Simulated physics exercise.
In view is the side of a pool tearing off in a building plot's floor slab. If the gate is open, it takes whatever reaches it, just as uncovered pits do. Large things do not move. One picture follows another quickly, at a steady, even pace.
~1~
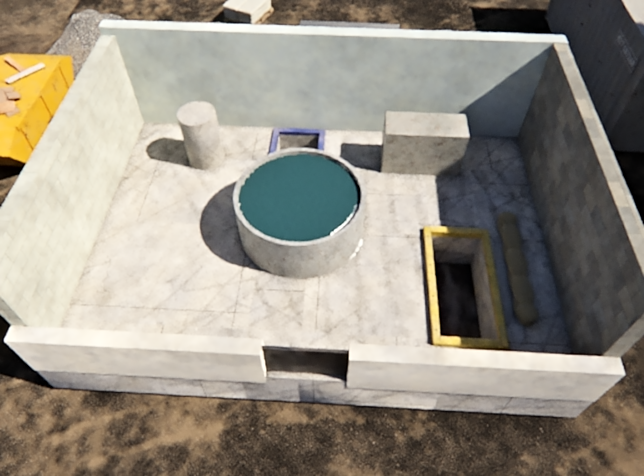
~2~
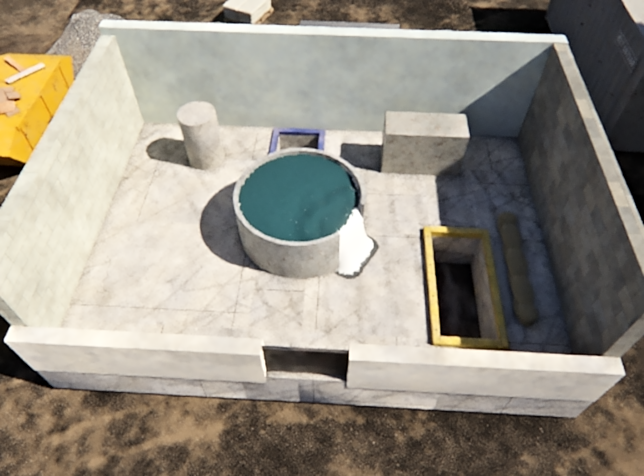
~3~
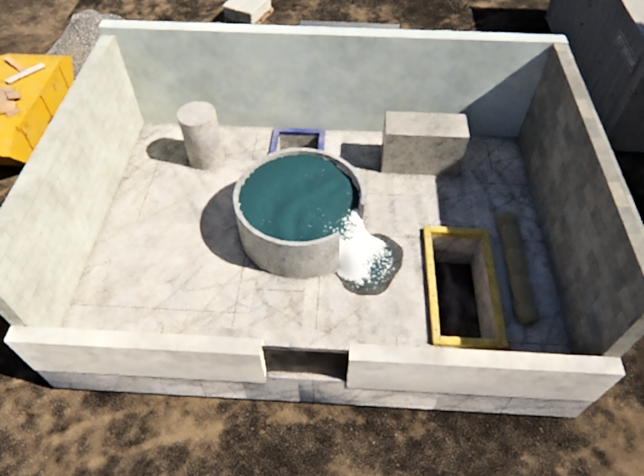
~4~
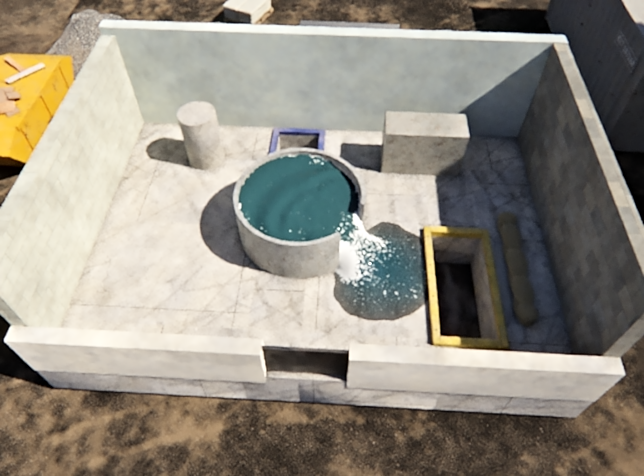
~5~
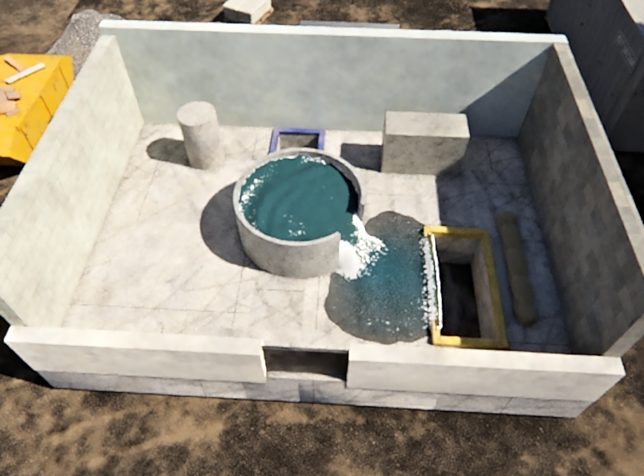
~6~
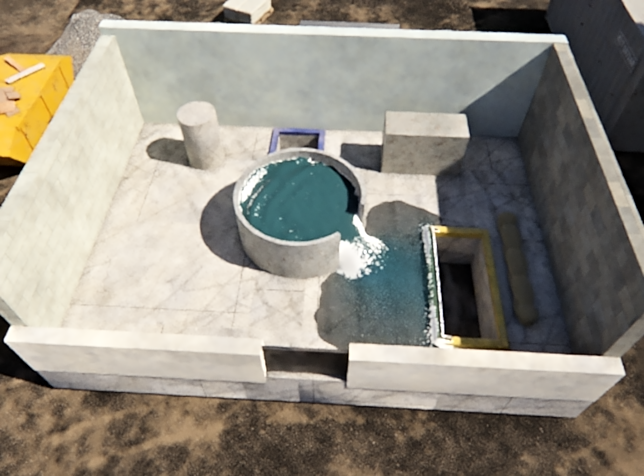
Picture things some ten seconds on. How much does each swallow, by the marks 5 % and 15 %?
The gate lands in the bottom band - below five per cent; the yellow pit lands in the top band - past fifteen per cent; the blue pit lands in the bottom band - below five per cent.
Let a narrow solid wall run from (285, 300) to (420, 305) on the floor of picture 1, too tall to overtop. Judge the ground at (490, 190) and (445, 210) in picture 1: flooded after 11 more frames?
Swamped, then swamped.
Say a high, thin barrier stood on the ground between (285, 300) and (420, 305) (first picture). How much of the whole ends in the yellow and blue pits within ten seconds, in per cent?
Yellow 55 %, blue 0 %.
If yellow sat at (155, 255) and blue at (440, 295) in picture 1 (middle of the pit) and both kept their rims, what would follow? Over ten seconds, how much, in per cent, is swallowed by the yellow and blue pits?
Yellow gets 0 in a hundred; blue gets 35 in a hundred.
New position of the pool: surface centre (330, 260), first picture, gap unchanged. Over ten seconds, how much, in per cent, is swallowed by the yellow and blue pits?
Tally in per cent - yellow pit 30; blue pit 8.
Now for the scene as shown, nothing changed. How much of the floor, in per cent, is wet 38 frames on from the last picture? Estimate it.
Roughly 60 percent, I reckon.
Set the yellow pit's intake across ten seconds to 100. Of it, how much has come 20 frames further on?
About 80 %.
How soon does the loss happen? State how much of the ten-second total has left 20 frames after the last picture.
It comes to around 75 per cent.
A moment on, water covers 20 % of the floor; the gate 0 %, the yellow pit 11 %, the blue pit 0 %.
Next, water covers 25 % of the floor; the gate 0 %, the yellow pit 20 %, the blue pit 0 %.
Then, water covers 35 % of the floor; the gate 0 %, the yellow pit 29 %, the blue pit 0 %.
Later, water covers 60 % of the floor; the gate 0 %, the yellow pit 36 %, the blue pit 0 %.
In the end, water covers 80 % of the floor; the gate 0 %, the yellow pit 38 %, the blue pit 1 %.
